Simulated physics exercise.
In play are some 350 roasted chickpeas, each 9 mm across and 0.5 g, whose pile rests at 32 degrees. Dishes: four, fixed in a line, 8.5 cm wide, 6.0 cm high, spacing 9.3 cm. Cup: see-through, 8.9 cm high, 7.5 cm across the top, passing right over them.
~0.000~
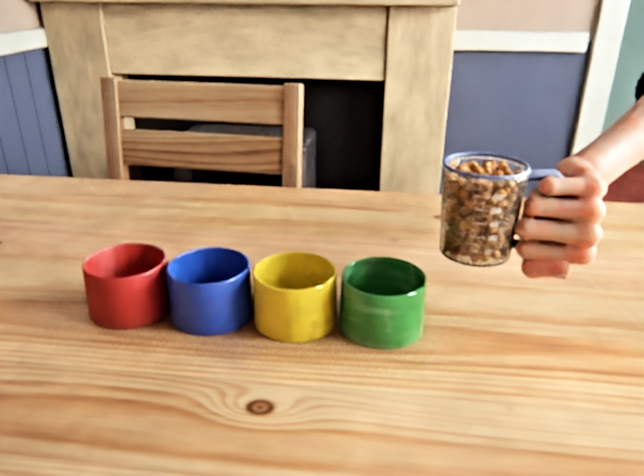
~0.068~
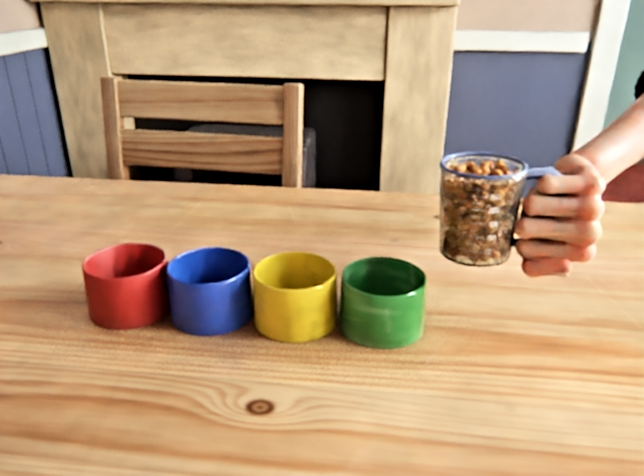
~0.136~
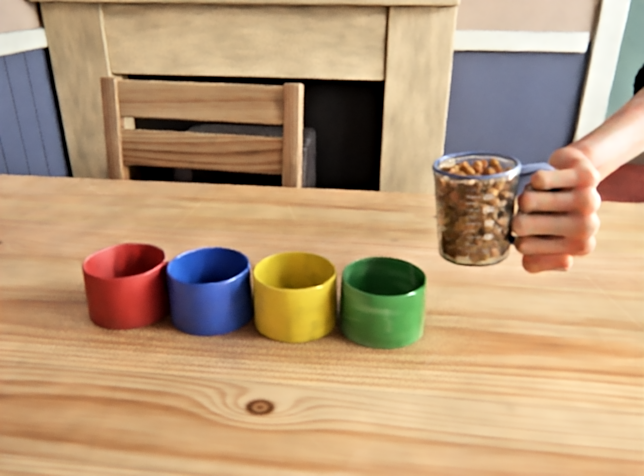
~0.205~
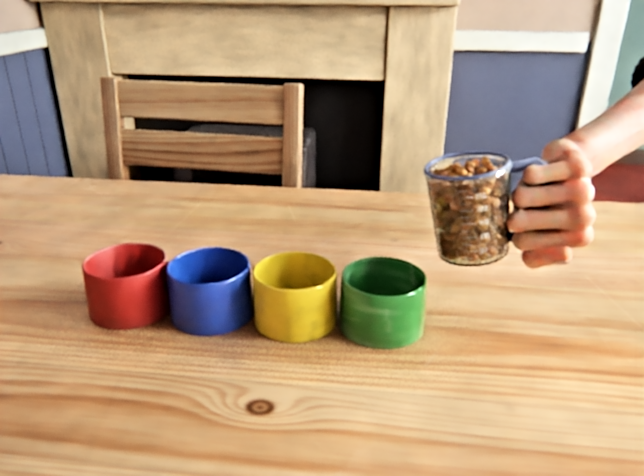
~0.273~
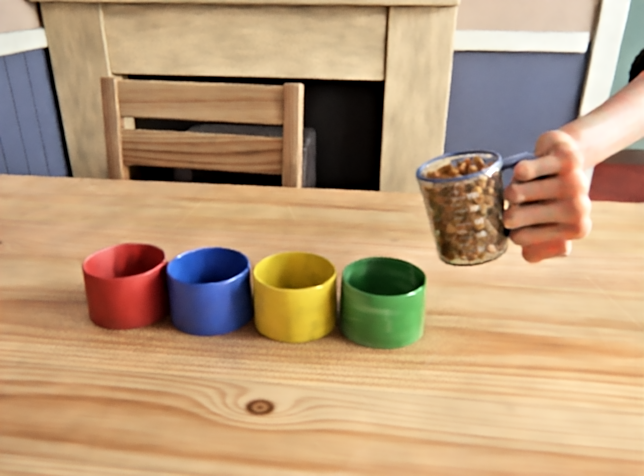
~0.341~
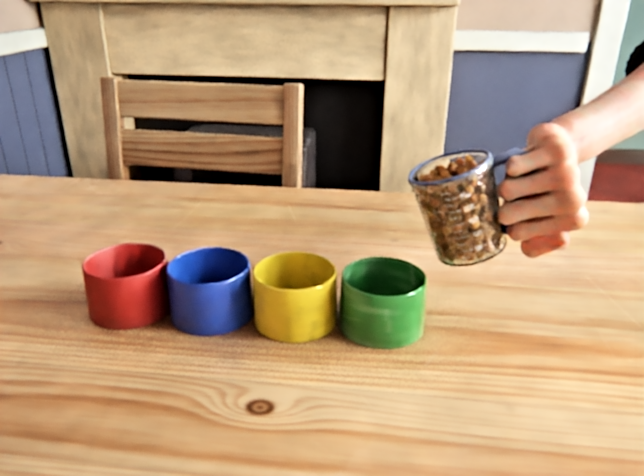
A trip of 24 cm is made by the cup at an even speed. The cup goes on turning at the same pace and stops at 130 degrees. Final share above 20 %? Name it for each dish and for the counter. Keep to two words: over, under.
Outcome: Red: Gets a fifth at most, blue: Gets a fifth at most, green: Gets a fifth at most, yellow: Gets more than a fifth, counter: Gets a fifth at most.
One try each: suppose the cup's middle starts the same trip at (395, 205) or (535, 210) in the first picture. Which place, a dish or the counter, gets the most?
Try 1 - blue; try 2 - green.
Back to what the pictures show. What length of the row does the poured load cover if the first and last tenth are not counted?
Length: About 5 cm.
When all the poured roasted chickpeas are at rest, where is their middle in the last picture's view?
(299, 291).
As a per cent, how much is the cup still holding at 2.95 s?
Somewhere near 0 per cent of the load.
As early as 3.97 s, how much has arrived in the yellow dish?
Share at that time: Approx. 95 per cent.
After 1.90 s, tilt 130 degrees; cup holds 10 %, yellow 90 %.
Then, at 2.95 s, tilt 130 degrees; cup holds 0 %, yellow 95 %.
After 3.97 s, tilt 130 degrees; cup holds 0 %, yellow 95 %.
By 4.3 s all is still; red 0 %, blue 0 %, green 0 %, yellow 95 %, counter 5 %.
